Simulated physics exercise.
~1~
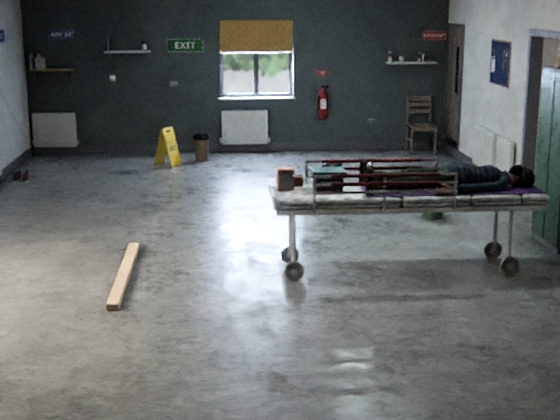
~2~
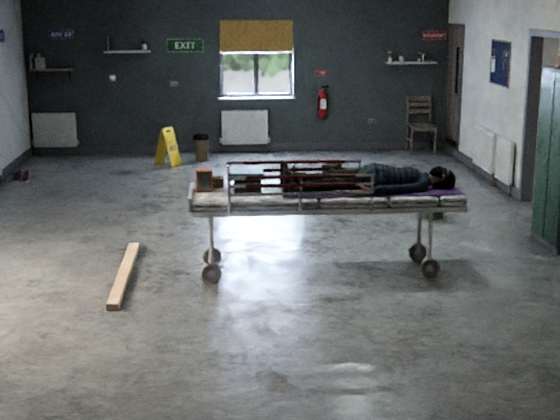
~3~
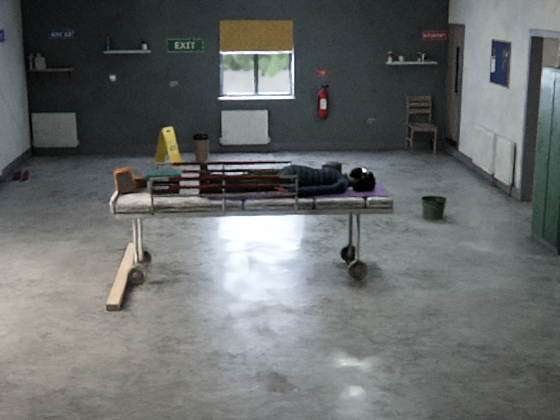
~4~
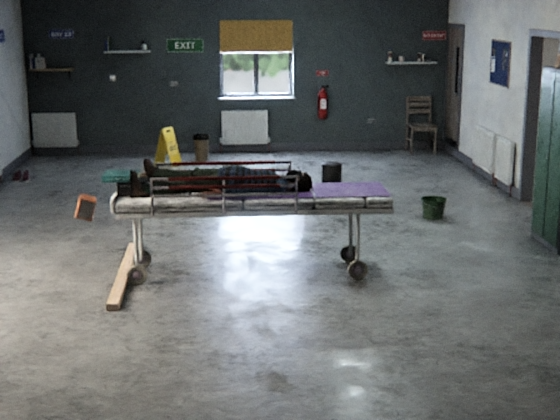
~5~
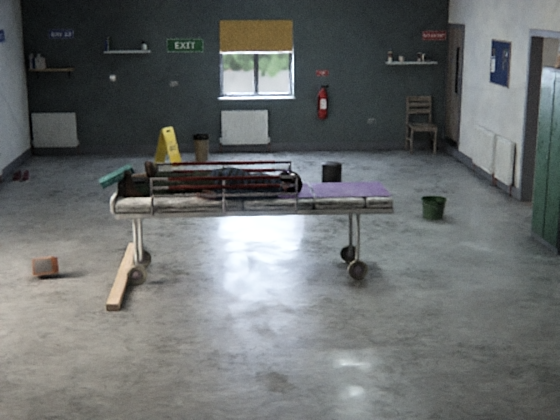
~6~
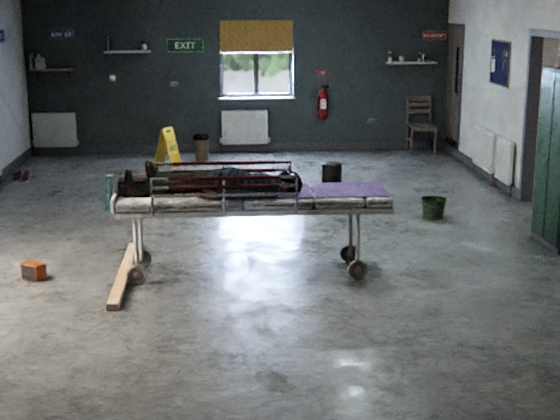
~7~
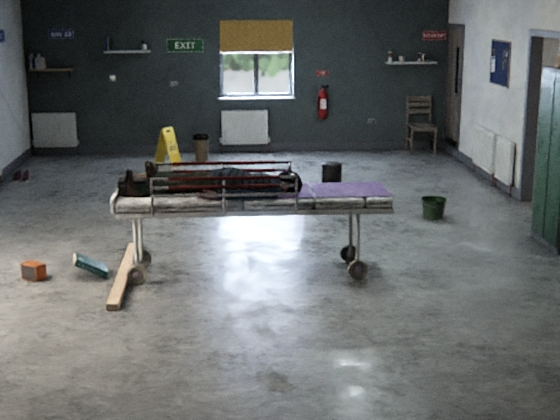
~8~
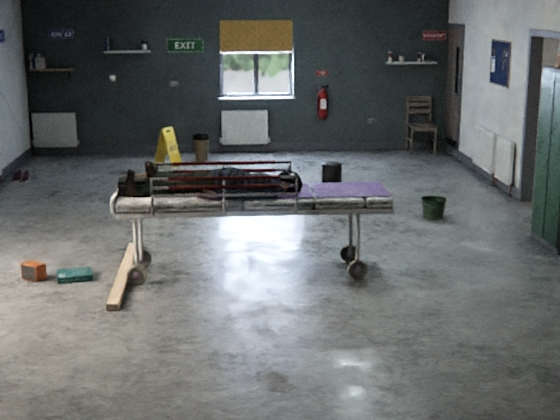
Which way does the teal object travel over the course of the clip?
It moves to the left, first riding on the trolley and then tumbling off its left end to the floor.
